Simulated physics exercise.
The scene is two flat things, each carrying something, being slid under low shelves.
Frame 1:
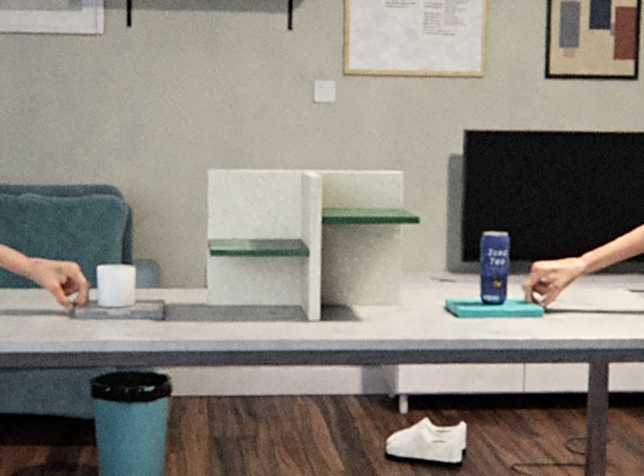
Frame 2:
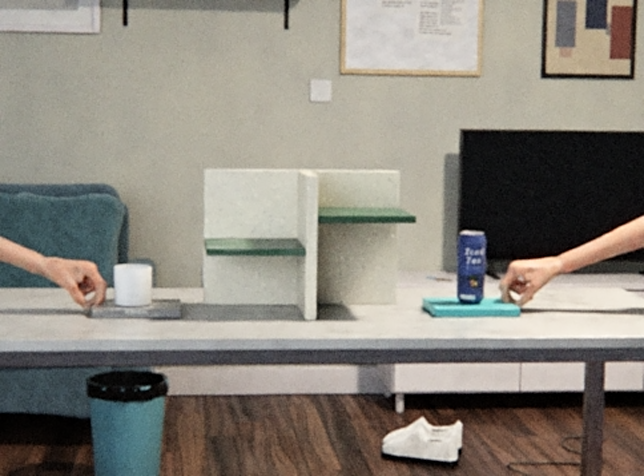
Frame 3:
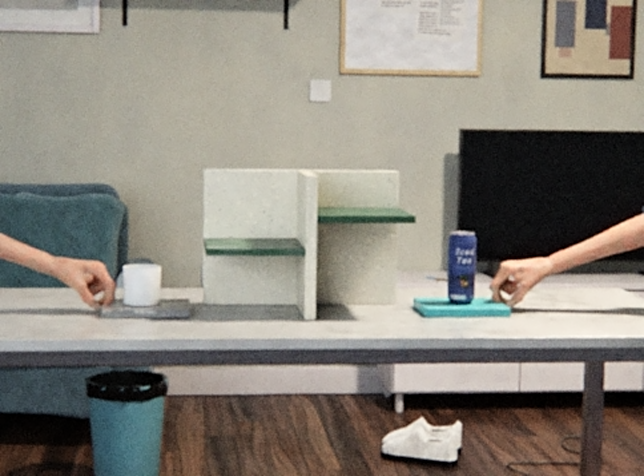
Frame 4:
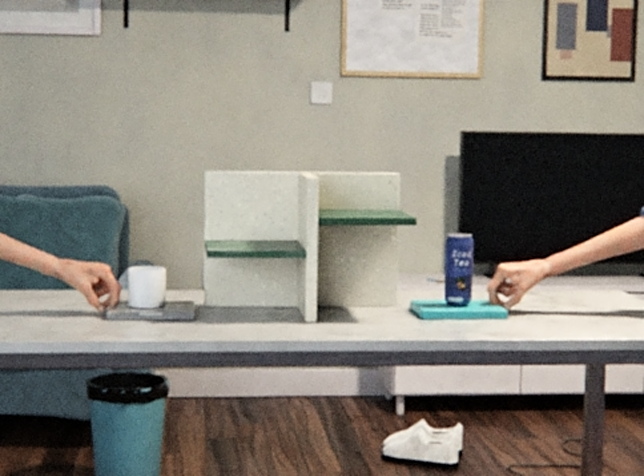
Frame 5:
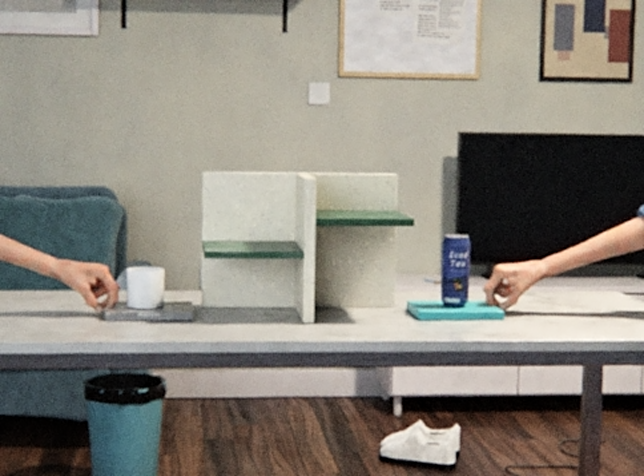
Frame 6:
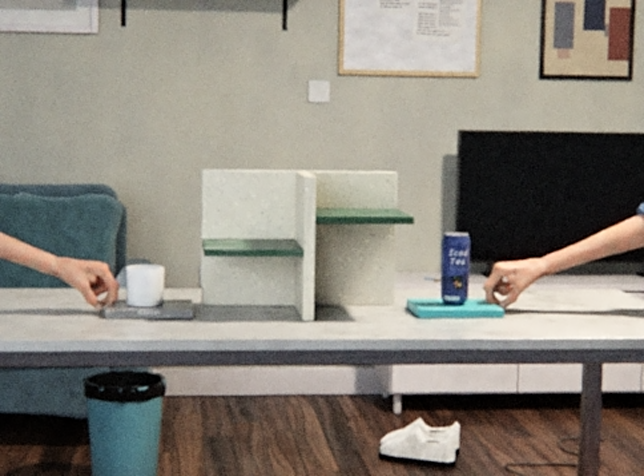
At the start, one hand on the left holds a grey box carrying a white beaker, and another on the right holds a turquoise tray with a blue can, either side of low green shelves. The hands slide both inward a short way, then barely move.
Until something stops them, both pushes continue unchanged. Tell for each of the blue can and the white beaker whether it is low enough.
Blue can - low enough. White beaker - low enough.
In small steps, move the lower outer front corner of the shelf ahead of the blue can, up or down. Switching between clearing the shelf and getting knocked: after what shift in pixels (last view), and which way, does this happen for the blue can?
The switch happens after a shift of some 16 pixels down.
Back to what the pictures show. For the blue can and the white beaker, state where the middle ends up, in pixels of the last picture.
In the last picture they settle around (363, 269) and (239, 286) respectively.
Then, 0.76 s later than the last frame, blue can riding along near (430, 269); white beaker riding along near (170, 286).
Then, 1.42 s later than the last frame, blue can riding along near (397, 269); white beaker riding along near (201, 286).
Then, 1.96 s later than the last frame, blue can riding along near (370, 269); white beaker riding along near (226, 286).
When it is over, the blue can passes below, near (364, 269); the white beaker passes below, near (239, 286).
